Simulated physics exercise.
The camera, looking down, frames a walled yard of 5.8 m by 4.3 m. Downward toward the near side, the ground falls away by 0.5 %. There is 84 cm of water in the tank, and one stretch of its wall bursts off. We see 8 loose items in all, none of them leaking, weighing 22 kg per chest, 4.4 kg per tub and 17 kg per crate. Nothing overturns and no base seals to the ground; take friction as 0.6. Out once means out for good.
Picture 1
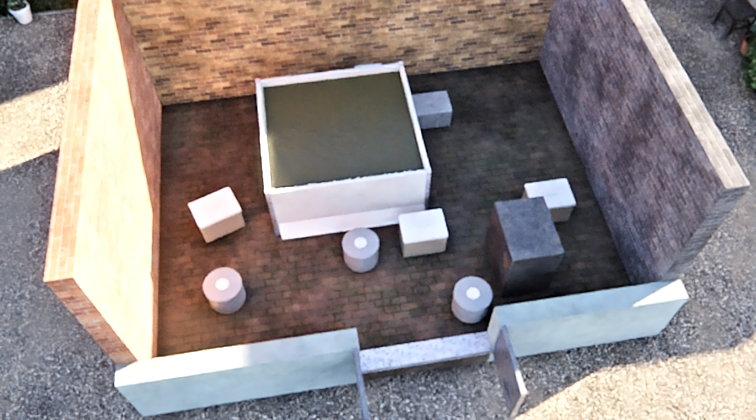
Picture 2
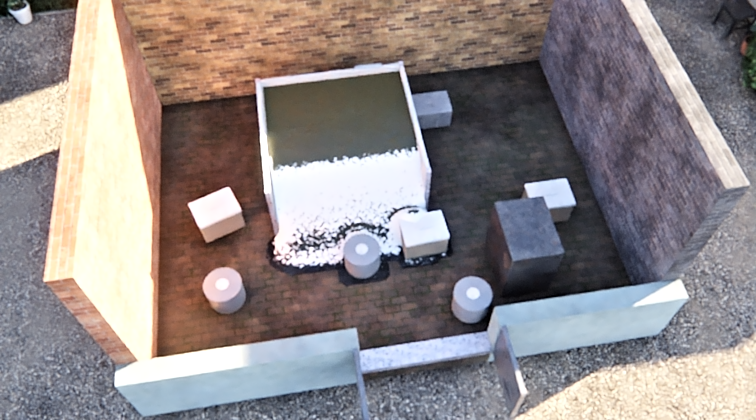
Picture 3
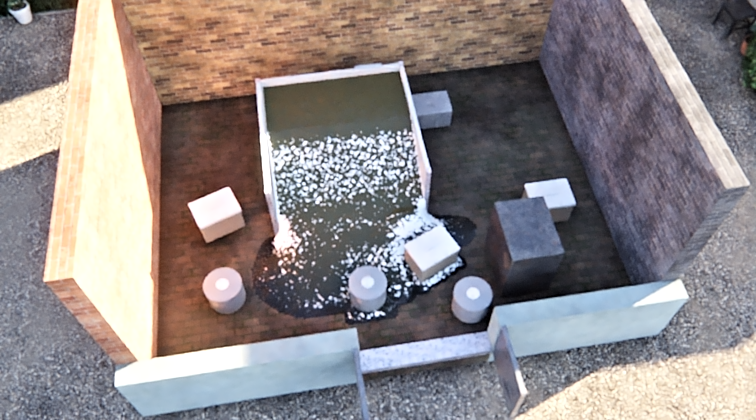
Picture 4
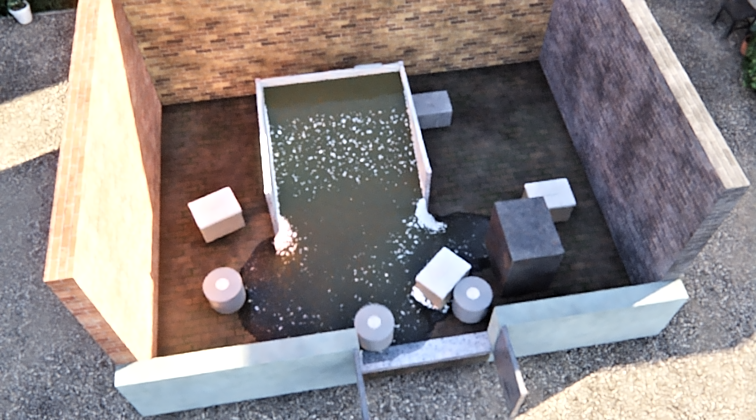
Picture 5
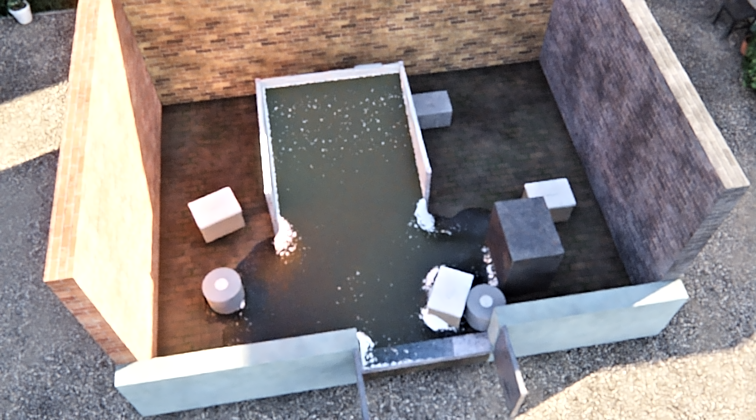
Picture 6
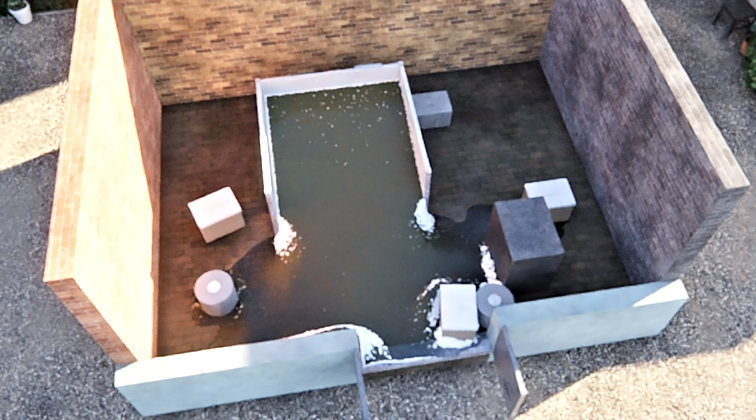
A walled brick-paved yard with a gap in its low pale near wall is seen from above by a still camera. A white-sided tank of murky water stands at the back among pale blocks, round grey tubs and a dark box at right. The tank's near side gives way, and foaming water spreads toward the gap, carrying the middle tub out of view and pushing a white block and other tubs.
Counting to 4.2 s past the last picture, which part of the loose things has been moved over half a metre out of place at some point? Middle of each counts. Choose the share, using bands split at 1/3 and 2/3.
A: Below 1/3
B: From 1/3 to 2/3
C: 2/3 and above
From 1/3 to 2/3 (B).
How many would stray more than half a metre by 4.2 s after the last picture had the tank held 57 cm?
3.
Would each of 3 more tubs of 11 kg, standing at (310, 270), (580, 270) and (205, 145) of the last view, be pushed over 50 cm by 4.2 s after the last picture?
Beyond it, within it, beyond it.
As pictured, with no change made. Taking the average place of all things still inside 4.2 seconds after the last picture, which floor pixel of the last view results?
Around (406, 172).
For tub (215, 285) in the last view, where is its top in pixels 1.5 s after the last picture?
Roughly (234, 229) in the same view.
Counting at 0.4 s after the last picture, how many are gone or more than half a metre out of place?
Count then: 2.
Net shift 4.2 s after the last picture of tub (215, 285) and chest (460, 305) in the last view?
In sequence, it comes out as 100 cm for the first and gone out for the second.
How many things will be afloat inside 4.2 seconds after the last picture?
I'd say 2 of them.
Then, 0.4 s after the last picture 2 of 8 are over 50 cm from their spots; 1 afloat.
Then, 1.5 s after the last picture 3 of 8 are over 50 cm from their spots; 1 afloat.
Then, 2.8 s after the last picture 4 of 8 are over 50 cm from their spots; 2 afloat.
Then, 4.2 s after the last picture 5 of 8 are over 50 cm from their spots, and 5 have been at some point; 2 afloat.
